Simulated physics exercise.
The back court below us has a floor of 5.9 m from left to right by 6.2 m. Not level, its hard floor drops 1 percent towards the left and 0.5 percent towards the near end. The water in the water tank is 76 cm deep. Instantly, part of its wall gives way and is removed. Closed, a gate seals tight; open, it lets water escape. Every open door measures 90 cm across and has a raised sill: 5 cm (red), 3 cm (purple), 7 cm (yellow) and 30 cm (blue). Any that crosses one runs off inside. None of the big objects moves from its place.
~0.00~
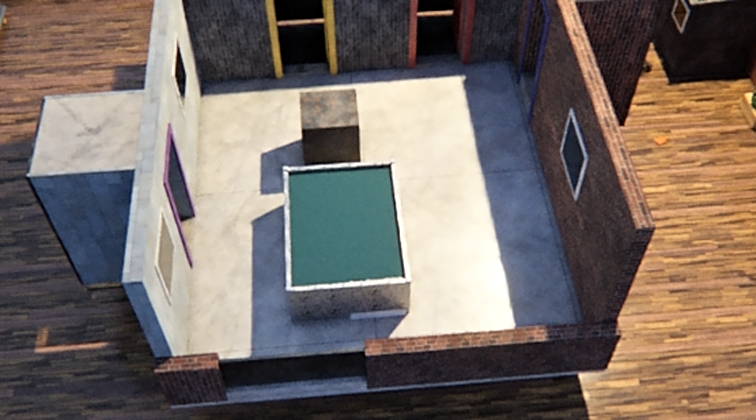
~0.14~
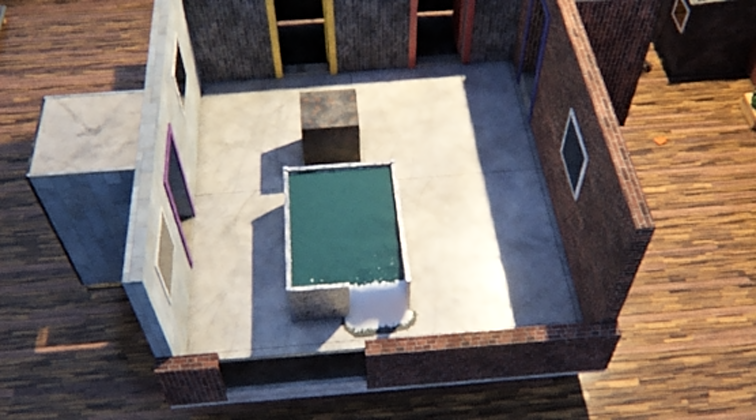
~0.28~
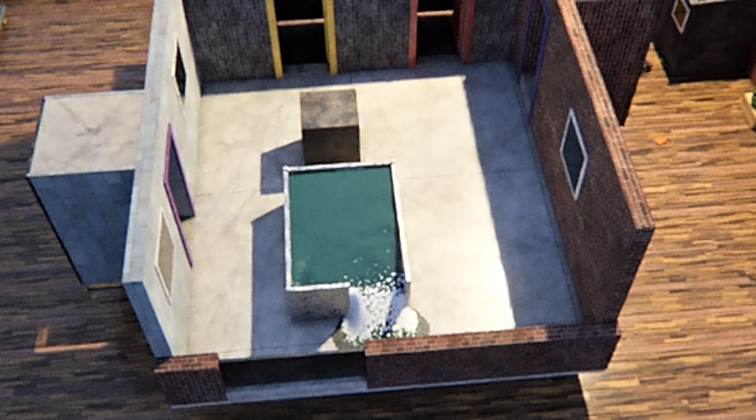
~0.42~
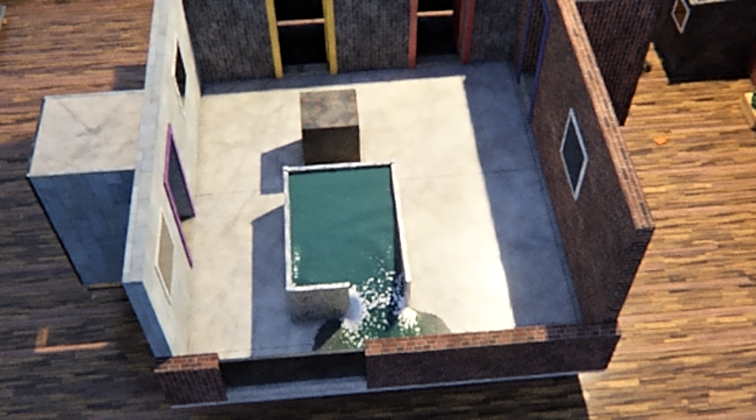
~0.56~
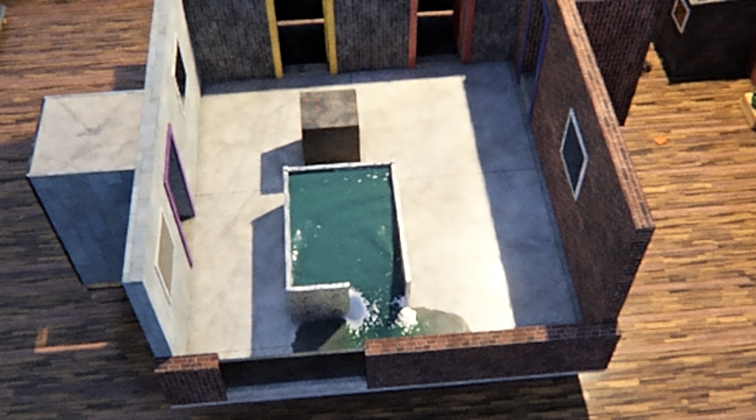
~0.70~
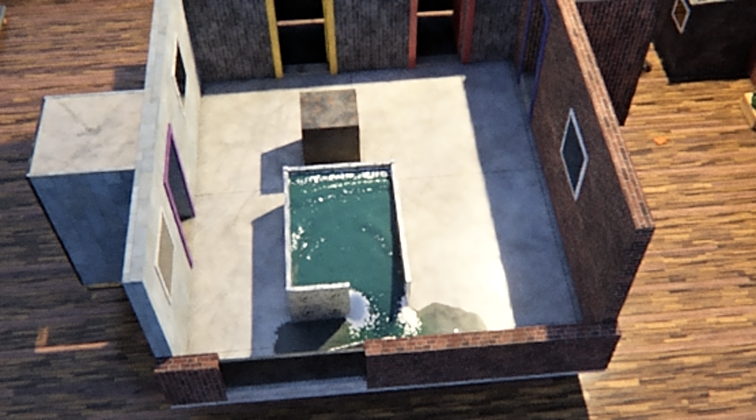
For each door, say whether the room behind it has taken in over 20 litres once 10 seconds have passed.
In the end the red door will let too much through; the purple door will let too much through; the yellow door will let too much through; the blue door will not let too much through.
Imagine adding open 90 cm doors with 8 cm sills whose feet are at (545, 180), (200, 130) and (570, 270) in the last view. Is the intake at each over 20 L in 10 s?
Less, more, more.
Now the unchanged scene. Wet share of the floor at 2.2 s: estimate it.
Around 30 per cent.
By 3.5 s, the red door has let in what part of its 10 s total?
It comes to about 0 per cent.
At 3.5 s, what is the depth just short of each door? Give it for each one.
Centimetres: Red 0 / purple 7 / yellow 0 / blue 3.
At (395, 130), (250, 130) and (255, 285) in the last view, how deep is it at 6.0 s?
2, 4 and 3 cm.
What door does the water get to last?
It's the yellow door that comes last.
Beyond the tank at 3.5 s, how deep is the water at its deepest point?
About 34 cm at most.
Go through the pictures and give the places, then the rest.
In the first picture, still water, 76 cm deep, in the water tank at (344, 225).
In the second picture, the front is at (413, 314), 0.5 m from the gap at (378, 300); 0.2 m2 of floor is under water; 76 cm left at the back of the water tank.
In the third picture, water pours out at (378, 302) and has run 0.9 m, to a hidden place; typically 11 cm deep outside, 76 cm at the water tank's back.
In the fourth picture, the front is at a hidden place, 1.2 m from the gap at (378, 303); 1.4 m2 of floor is under water; 76 cm left at the back of the water tank.
In the fifth picture, water pours out at (378, 303) and has run 1.6 m, to a hidden place; typically 11 cm deep outside, 73 cm at the water tank's back.
In the sixth picture, the front is at a hidden place, 1.9 m from the gap at (378, 303); 2.0 m2 of floor is under water; 64 cm left at the back of the water tank.
After 1.4 s water covers 20 % of the floor and is deepest (58 cm) near (385, 353); red door not reached, purple door not reached, yellow door not reached, blue door not reached.
After 2.2 s water covers 30 % of the floor and is deepest (46 cm) near (386, 364); red door not reached, purple door 5 cm at the sill, 0 L in, yellow door not reached, blue door not reached.
After 3.5 s water covers 60 % of the floor and is deepest (34 cm) near (386, 364); red door not reached, purple door 7 cm at the sill, 7 L in, yellow door not reached, blue door 3 cm at the sill, 0 L in.
After 6.0 s water covers 95 % of the floor and is deepest (20 cm) near (385, 353); red door 11 cm at the sill, 38 L in, purple door 6 cm at the sill, 25 L in, yellow door 14 cm at the sill, 7 L in, blue door 3 cm at the sill, 0 L in.
After 10.0 s water covers 100 % of the floor and is deepest (14 cm) near (249, 217); red door 7 cm at the sill, 73 L in, purple door 8 cm at the sill, 38 L in, yellow door 11 cm at the sill, 70 L in, blue door 5 cm at the sill, 0 L in.
